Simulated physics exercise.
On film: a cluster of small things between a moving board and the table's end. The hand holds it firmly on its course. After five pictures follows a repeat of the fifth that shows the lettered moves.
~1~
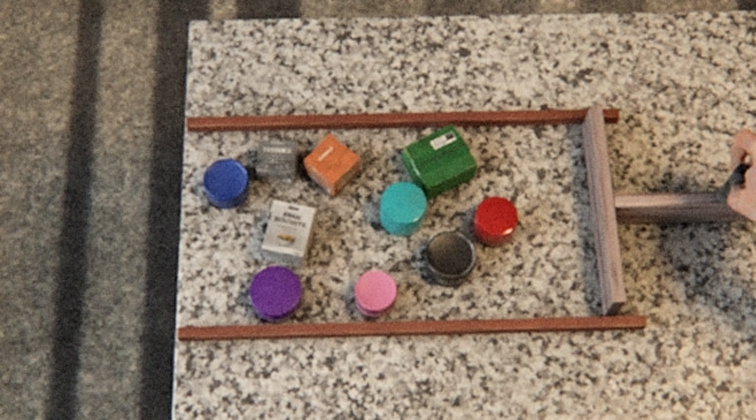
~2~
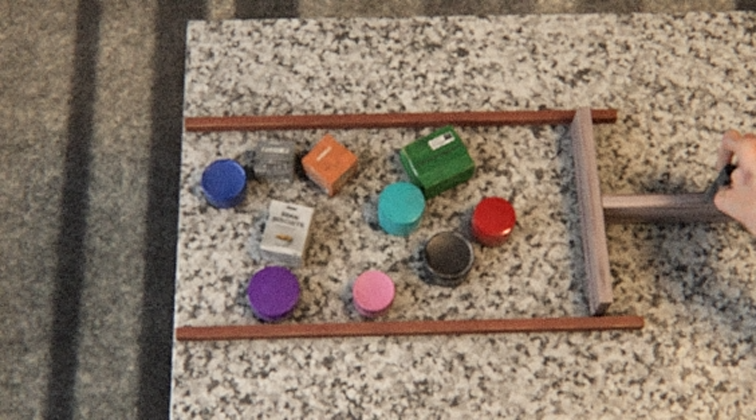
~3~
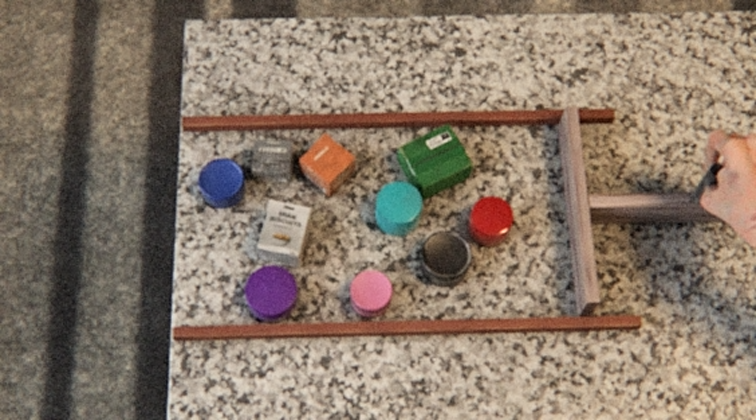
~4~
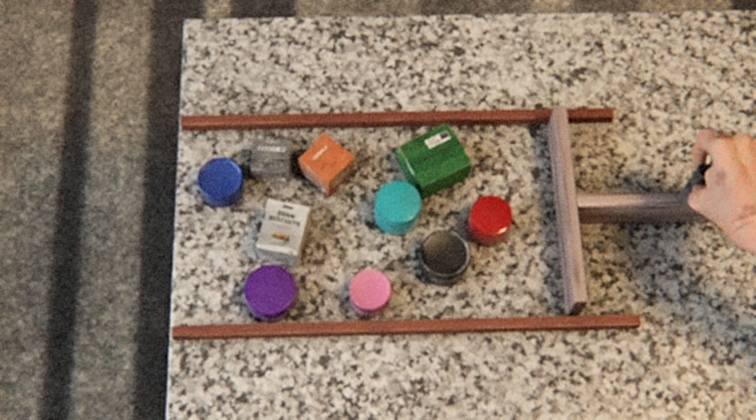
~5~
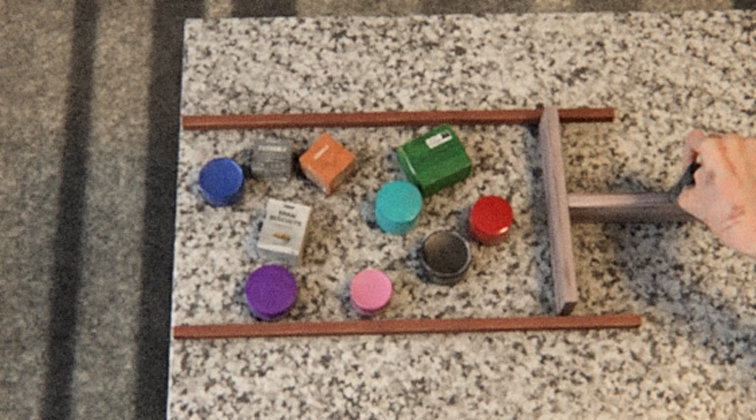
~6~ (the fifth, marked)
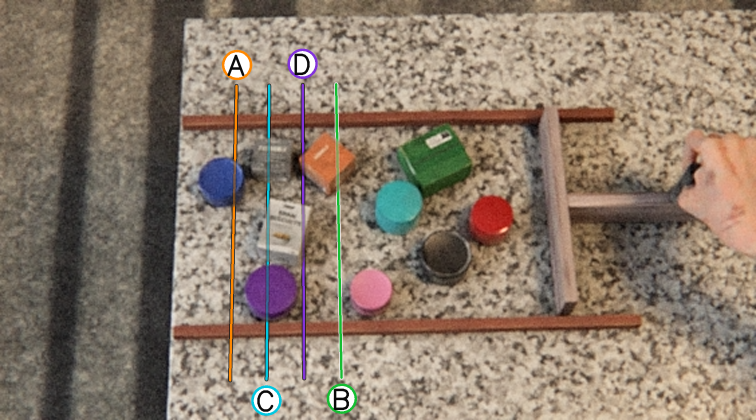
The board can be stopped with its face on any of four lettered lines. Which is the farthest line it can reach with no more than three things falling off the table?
As far as mark C.
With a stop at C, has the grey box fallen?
Yes.
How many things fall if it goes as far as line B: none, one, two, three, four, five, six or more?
In all, none.
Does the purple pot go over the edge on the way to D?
No.
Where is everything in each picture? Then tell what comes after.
In the first frame, pink jar (375, 295); white packet (290, 235); green box (439, 163).
In the second frame, board (596, 200); purple pot (275, 295).
In the third frame, board (583, 200); grey box (273, 161).
In the fourth frame, board (570, 200); orange box (326, 165).
In the fifth frame, board (561, 200); black jar (446, 258); pink jar (371, 294); white packet (285, 233).
On the marked copy, A at (234, 225); B at (339, 223); C at (268, 224); D at (303, 223).
Taking C. A third of the way, board (456, 202); green box (411, 157); black jar (425, 264).
Two thirds of the way, board (351, 204); blue jar (215, 187); grey box (221, 146).
When it is over, board (271, 206); grey box over the edge; blue jar over the edge; two fallen.
As for the rest, A drops five; B is within the limit but short; D is within the limit but short.
